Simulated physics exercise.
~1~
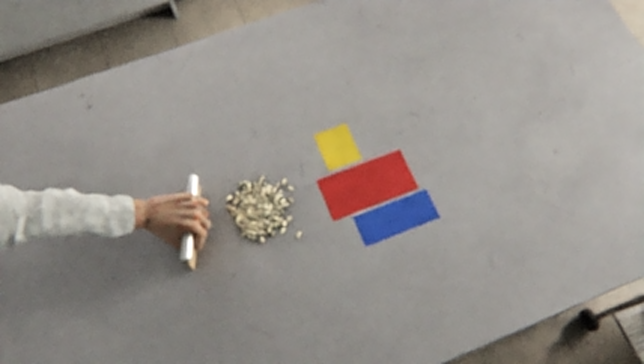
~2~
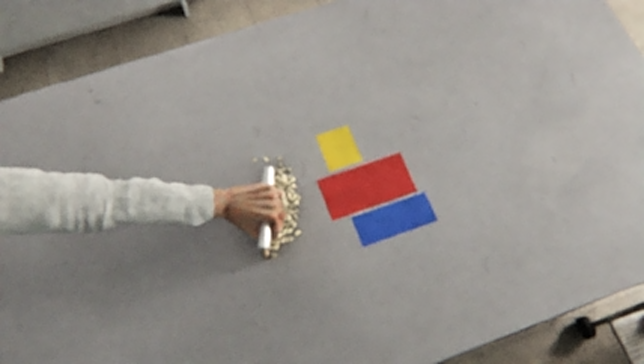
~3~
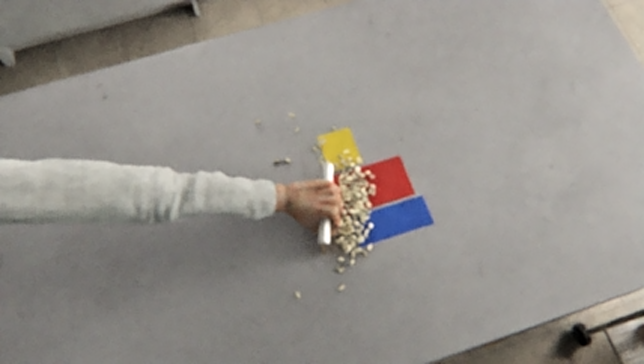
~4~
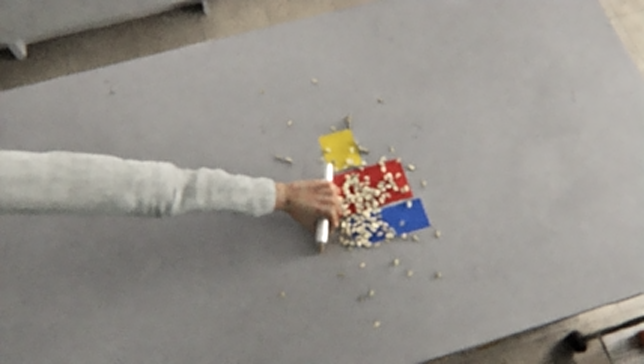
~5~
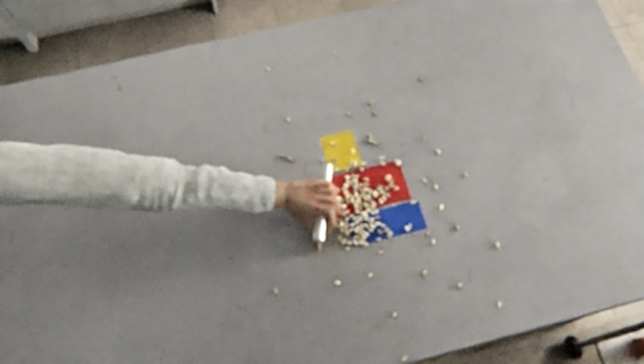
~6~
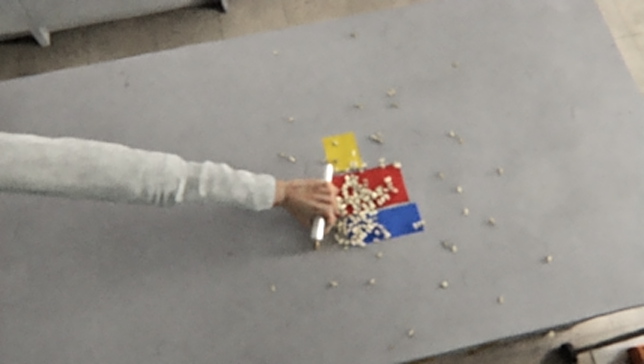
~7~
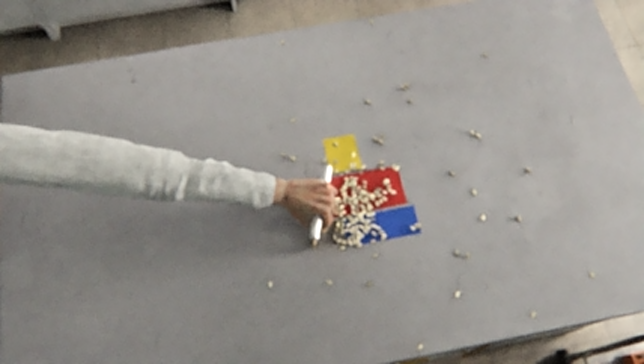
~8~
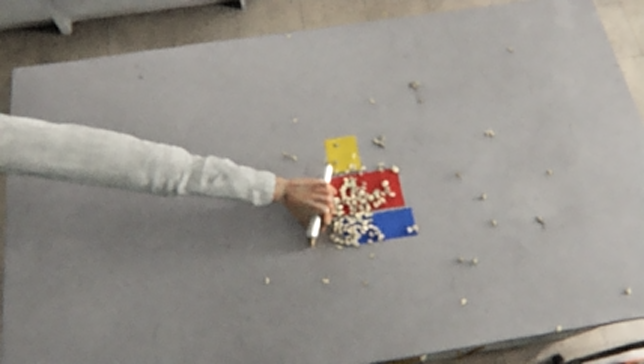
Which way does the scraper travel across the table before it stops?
The scraper moves to the right, pushing the pile of beans onto the coloured sheets.
